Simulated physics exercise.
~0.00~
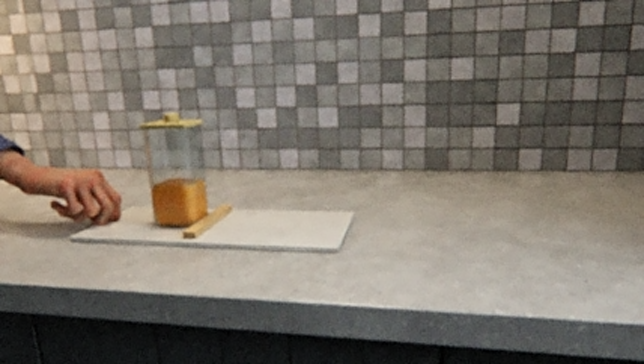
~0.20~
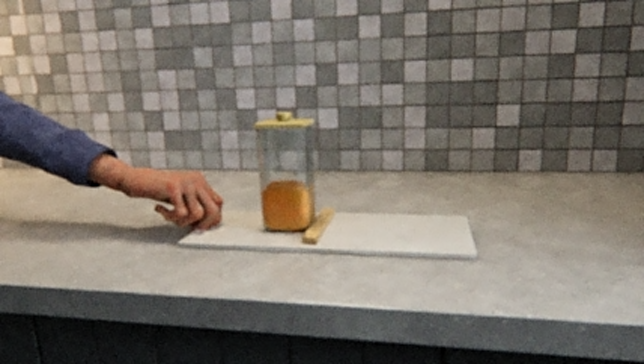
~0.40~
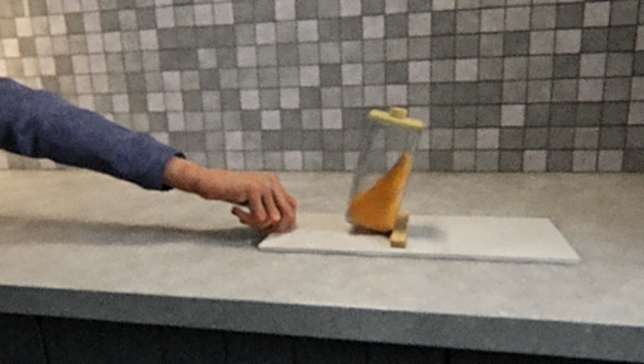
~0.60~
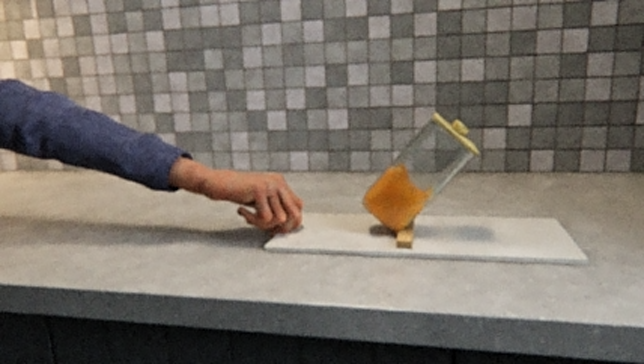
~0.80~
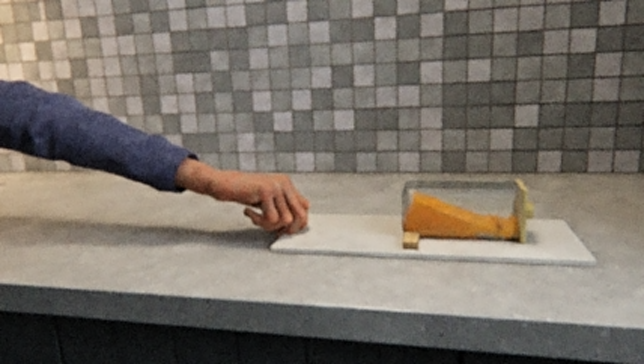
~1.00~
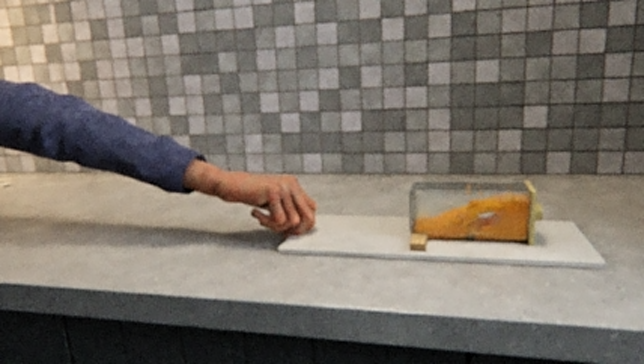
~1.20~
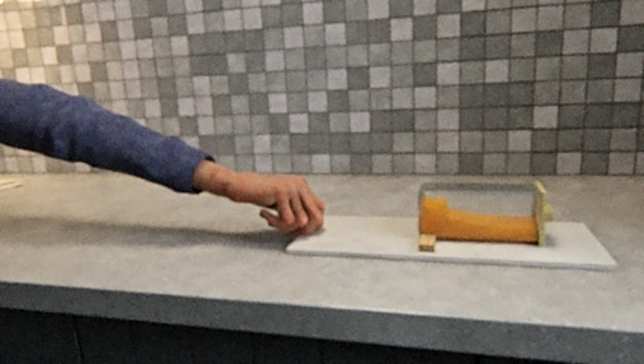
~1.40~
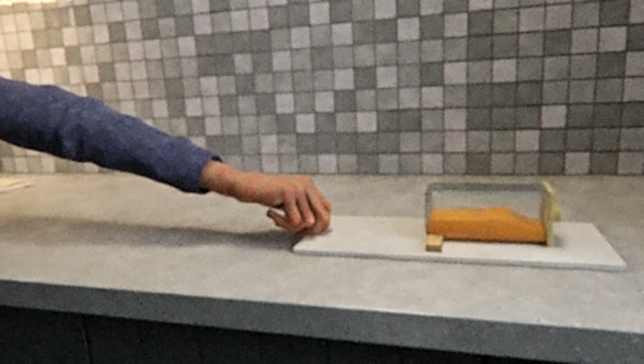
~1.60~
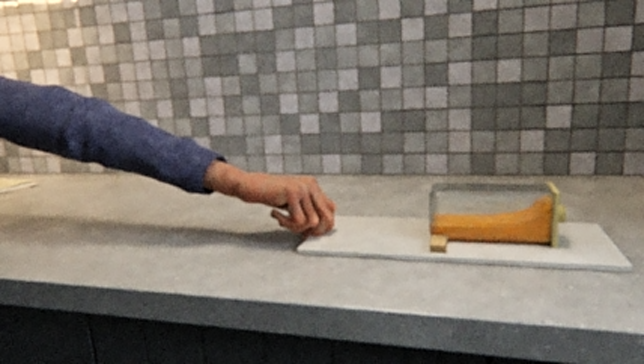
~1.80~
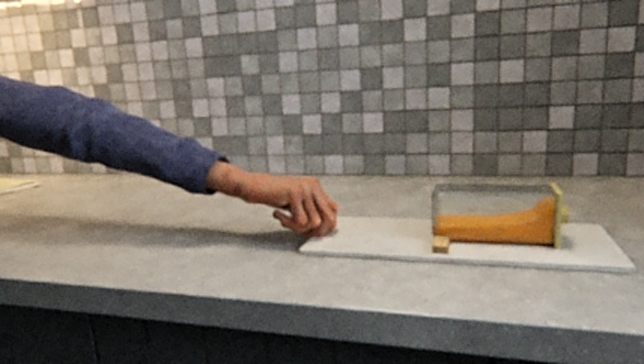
We see a hand slide a white board to the right along a counter, carrying a clear capped container partly filled with orange liquid, which tips rightward over a small wooden strip, topples, and ends lying on its side on the board as the liquid sloshes inside.
